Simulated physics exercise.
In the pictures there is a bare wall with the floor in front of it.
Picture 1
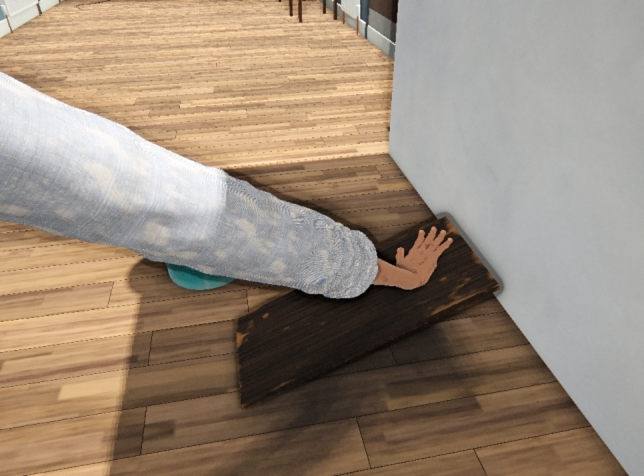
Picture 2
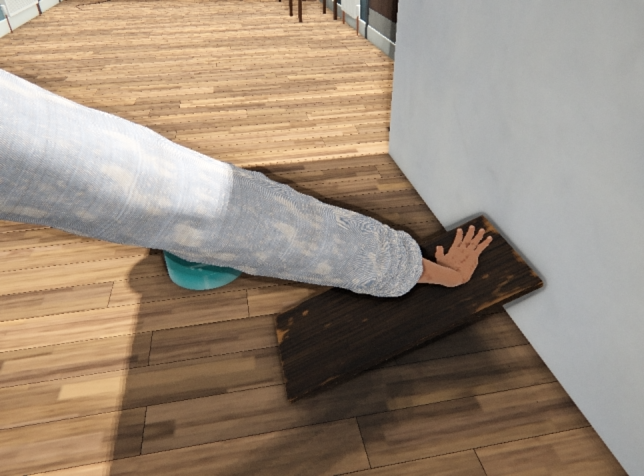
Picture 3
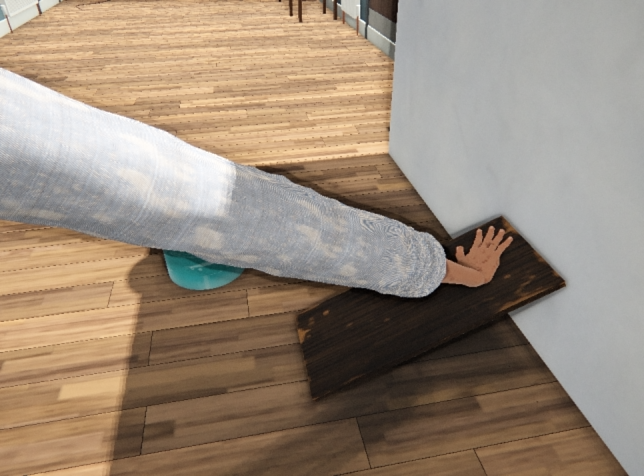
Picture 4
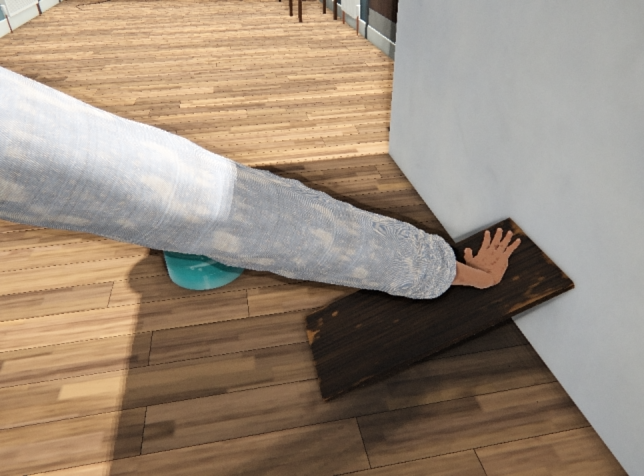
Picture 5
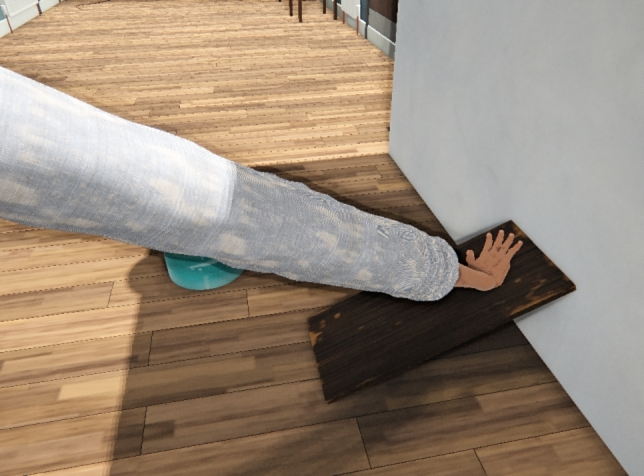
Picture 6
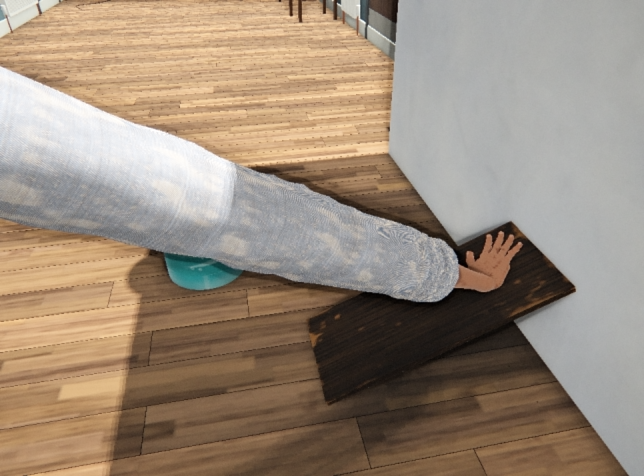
The footage shows an arm in a light sleeve reaching across a wood floor beside a bare wall, its hand sliding a black board a short way right, more and more slowly, then resting on the tilted, motionless board.
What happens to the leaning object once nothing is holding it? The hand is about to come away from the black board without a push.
It will not stay.
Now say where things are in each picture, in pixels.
The first picture shows not yet at the wall; black board (352, 306).
The second picture shows not yet at the wall; black board (393, 303).
The third picture shows not yet at the wall; black board (415, 303).
The fourth picture shows not yet at the wall; black board (424, 304).
The fifth picture shows propped up under the hand; black board (426, 306).
The sixth picture shows propped up under the hand; black board (426, 307).
Then, 0.30 s on from there, black board sunk by 18° near (412, 335).
Then, 0.40 s on from there, black board sunk by 23° near (410, 341).
In the end, moved from the start, black board; turquoise pail unmoved. At the end, from the last picture's camera, black board near (410, 344). The board gives way.
